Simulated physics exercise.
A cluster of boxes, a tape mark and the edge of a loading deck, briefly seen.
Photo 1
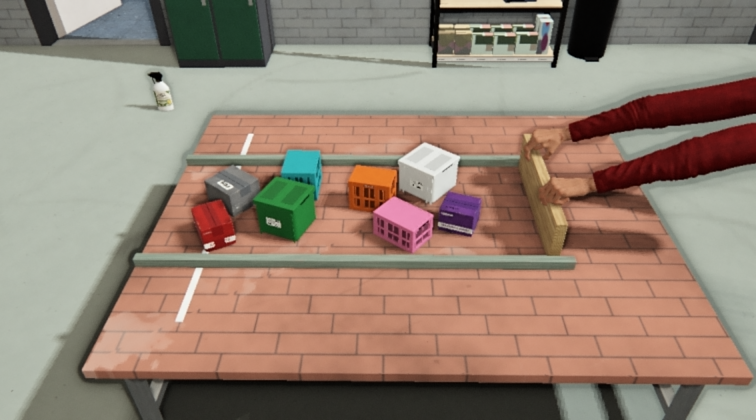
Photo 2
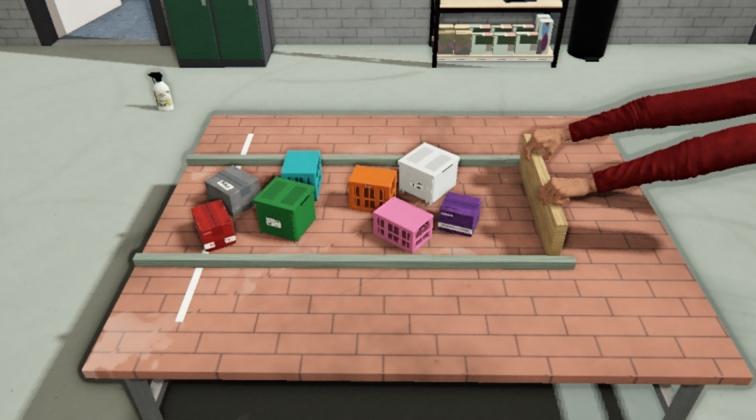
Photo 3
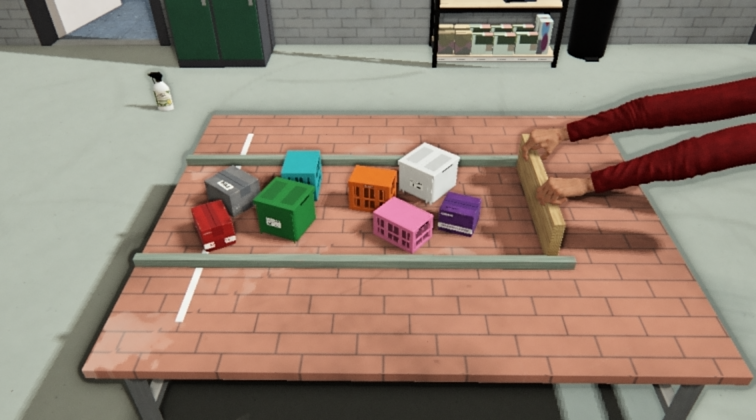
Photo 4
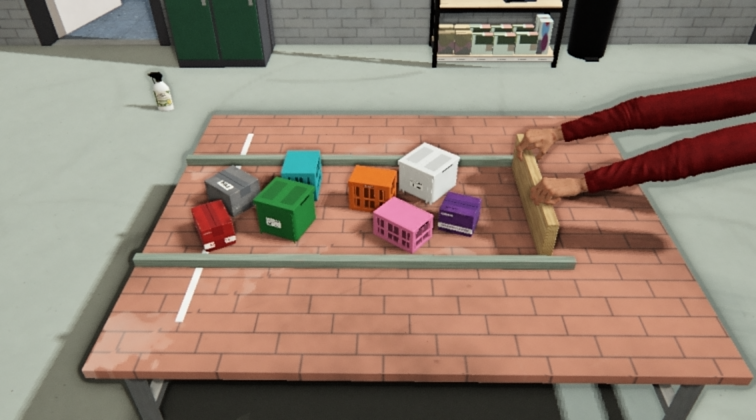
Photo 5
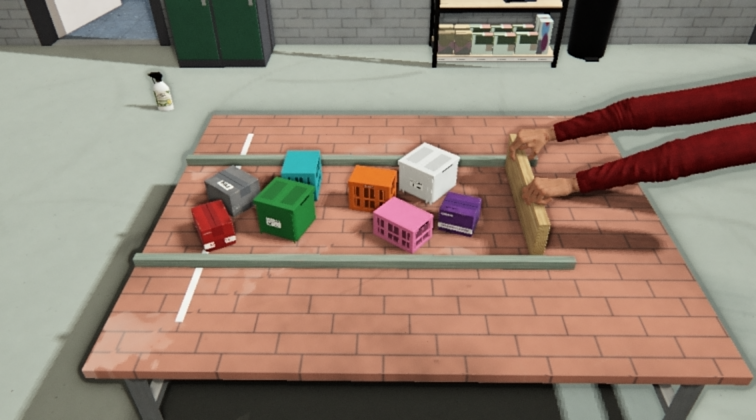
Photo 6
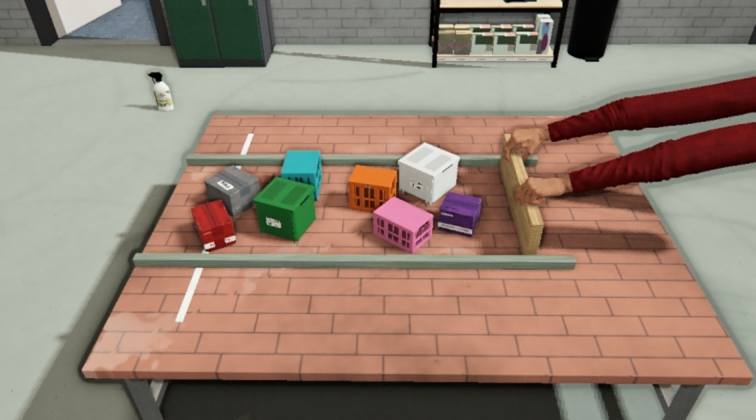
We see eight coloured boxes and crates sitting still between two rails on a brick-patterned table, while two red-sleeved arms at the right slide an upright wooden plank a short way left toward them, without touching them.
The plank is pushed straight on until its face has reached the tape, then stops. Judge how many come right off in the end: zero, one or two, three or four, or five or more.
You'd find the ones that came down come in at a three or four here.
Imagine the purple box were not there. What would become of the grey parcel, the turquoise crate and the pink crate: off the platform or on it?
The grey parcel is gone; the turquoise crate is gone; and the pink crate keeps its place.
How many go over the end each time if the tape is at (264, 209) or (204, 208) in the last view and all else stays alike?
You'd count 0 the first time and 5 the second.
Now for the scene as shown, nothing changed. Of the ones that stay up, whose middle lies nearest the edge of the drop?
It's the orange crate that ends nearest.
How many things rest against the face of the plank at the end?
Contact count: 3.
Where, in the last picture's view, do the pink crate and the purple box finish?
Listed as asked: First (179, 239), and then (197, 216).
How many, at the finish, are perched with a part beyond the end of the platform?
Tally: 2.
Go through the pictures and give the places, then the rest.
Red box (214, 226); grey parcel (233, 191); green tote (287, 210); plank (540, 192); tape (222, 209), in the first picture.
Grey parcel (233, 191); orange crate (373, 190), in the second picture.
Green tote (287, 210); purple box (460, 214), in the third picture.
Red box (214, 226); turquoise crate (302, 176), in the fourth picture.
Grey parcel (233, 191); plank (525, 192), in the fifth picture.
Red box (214, 226); grey parcel (233, 191); green tote (287, 210); plank (519, 192); tape (222, 209), in the sixth picture.
Soon after, none off yet; red box at rest near (214, 226); grey parcel at rest near (233, 191); green tote at rest near (287, 210).
In the end, the number that fall off is three or four; gone, turquoise crate, green tote, grey parcel and red box.
